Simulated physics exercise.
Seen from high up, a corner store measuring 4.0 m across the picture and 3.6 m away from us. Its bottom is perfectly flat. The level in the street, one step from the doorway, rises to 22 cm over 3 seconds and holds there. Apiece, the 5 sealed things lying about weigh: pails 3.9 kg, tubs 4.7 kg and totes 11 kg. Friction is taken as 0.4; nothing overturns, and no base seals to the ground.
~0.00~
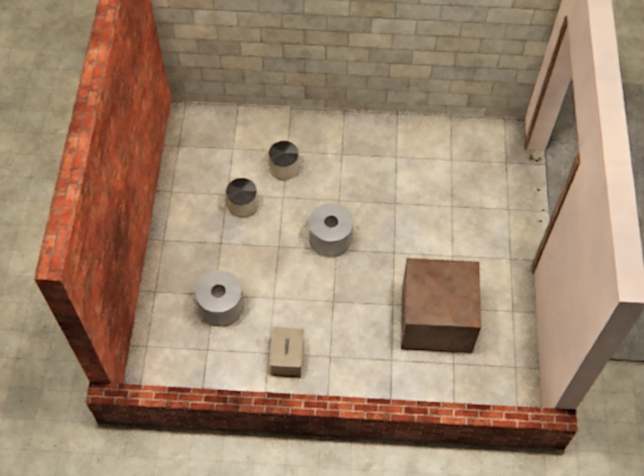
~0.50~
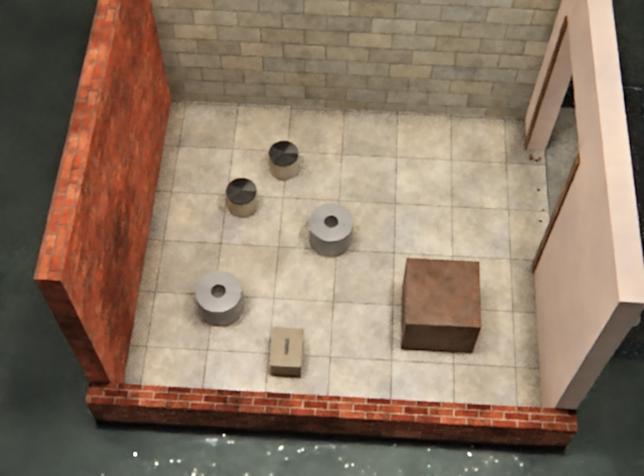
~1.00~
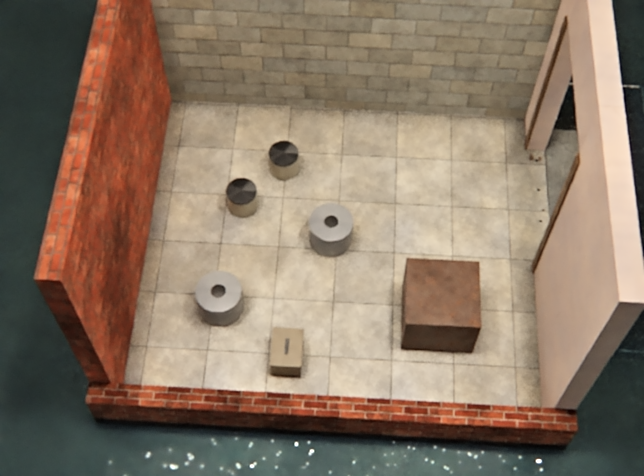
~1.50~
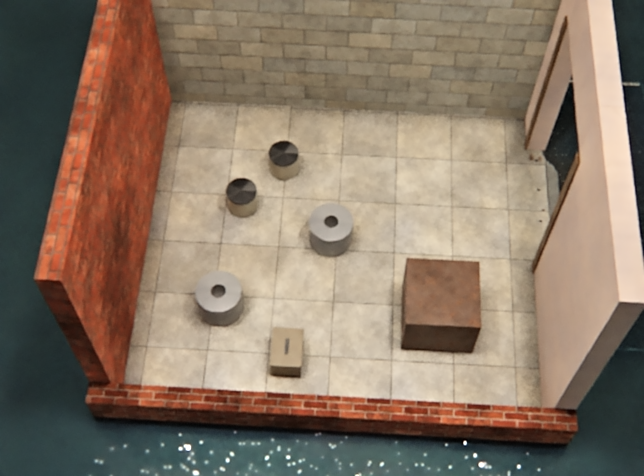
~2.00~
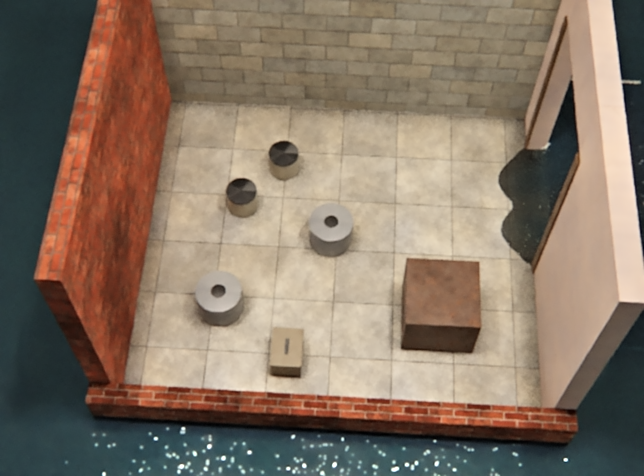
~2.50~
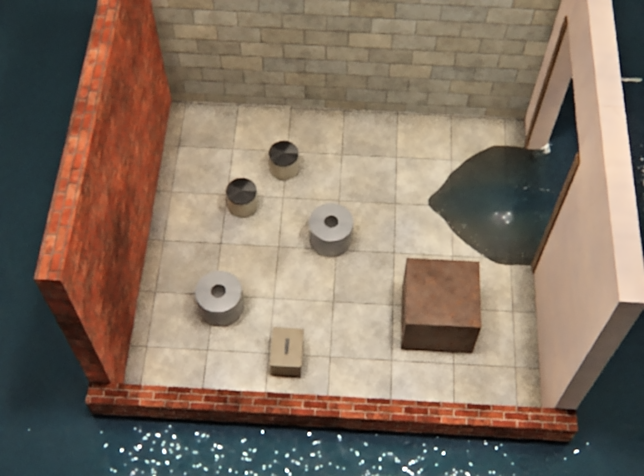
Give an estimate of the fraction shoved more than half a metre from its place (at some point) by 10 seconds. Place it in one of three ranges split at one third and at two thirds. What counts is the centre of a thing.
Range: The top, two thirds or more.
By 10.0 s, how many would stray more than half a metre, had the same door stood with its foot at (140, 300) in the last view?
The answer then is 3.
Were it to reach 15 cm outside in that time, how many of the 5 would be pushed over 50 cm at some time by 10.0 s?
You'd get 4 in that case.
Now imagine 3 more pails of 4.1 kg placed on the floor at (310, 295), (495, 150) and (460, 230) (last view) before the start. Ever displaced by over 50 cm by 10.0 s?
Taking them in order, the first is beyond that distance, the second is within that distance and the third is beyond that distance.
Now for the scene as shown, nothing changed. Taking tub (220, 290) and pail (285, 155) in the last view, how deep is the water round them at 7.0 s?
Some 7 cm at the first, some 14 cm at the second.
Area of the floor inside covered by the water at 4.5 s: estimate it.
Flooded: Near 8.5 m2.
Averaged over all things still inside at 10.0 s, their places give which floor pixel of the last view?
(395, 362).
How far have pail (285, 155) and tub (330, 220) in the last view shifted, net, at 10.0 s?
First 250 cm, then 200 cm.
After 3.5 s 0 of 5 are over 50 cm from their spots; 0 afloat.
After 4.5 s 1 of 5 are over 50 cm from their spots; 0 afloat.
After 7.0 s 4 of 5 are over 50 cm from their spots; 4 afloat.
After 10.0 s 5 of 5 are over 50 cm from their spots, and 5 have been at some point; 4 afloat.
